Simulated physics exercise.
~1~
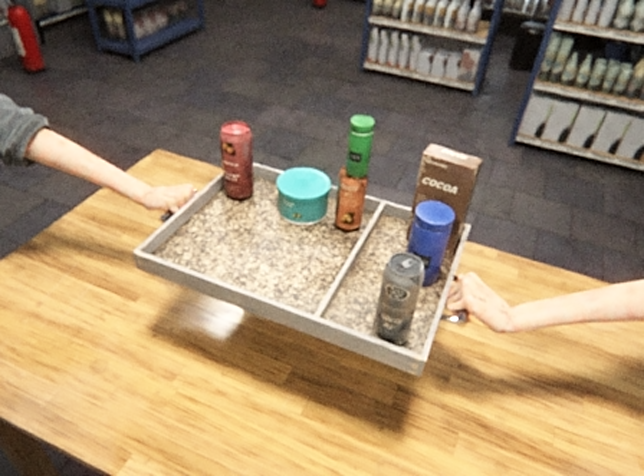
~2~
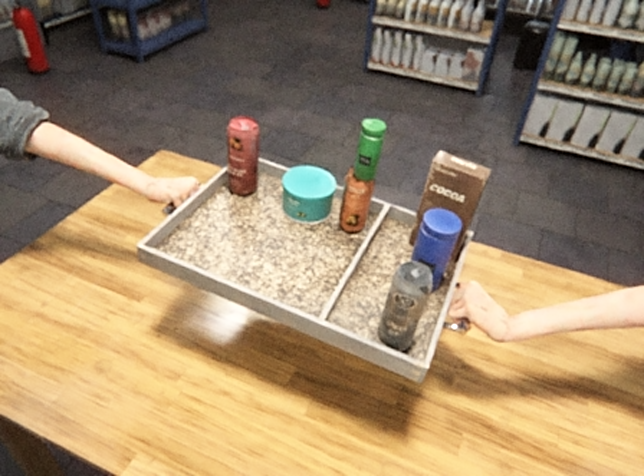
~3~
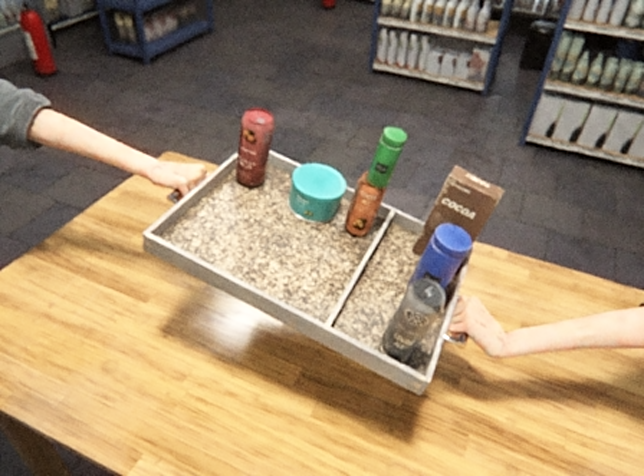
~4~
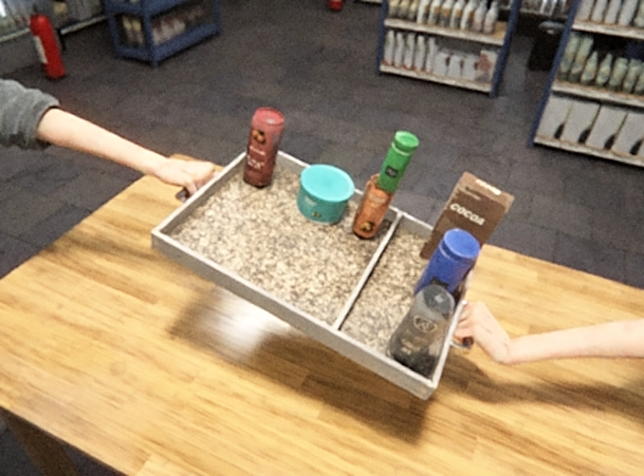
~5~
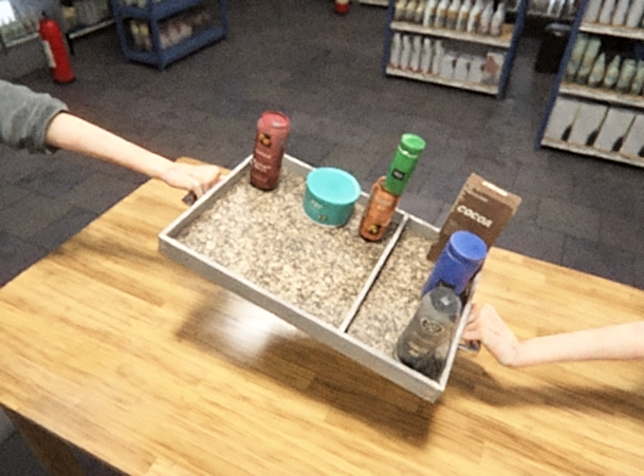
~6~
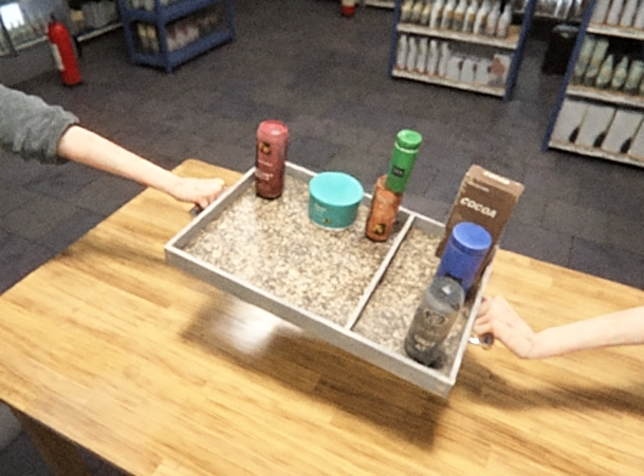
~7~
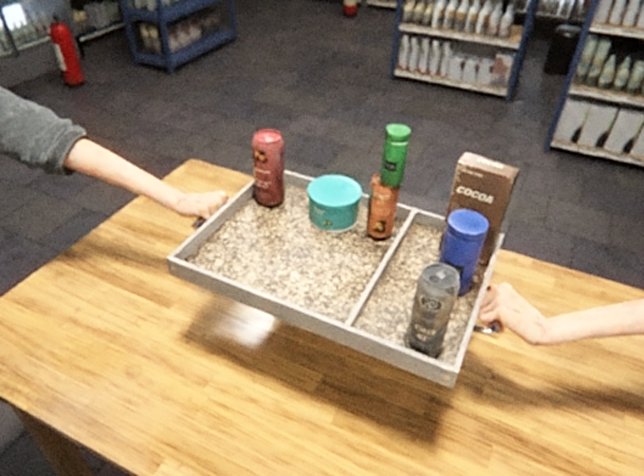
To begin with, two hands hold a shallow gray tray above a wooden table, its speckled floor split by a cross bar. It carries a red can, a turquoise tub, a green shaker atop an orange can, a brown cocoa packet, a blue jar and a gray can. The right edge then dips, and the items lean with the tray while the view pans slightly left. The hands keep it tilted briefly, and nothing visibly slides or falls. Next they bring the tray back toward level. Finally, everything stands upright in its original spot, the shaker still stacked.
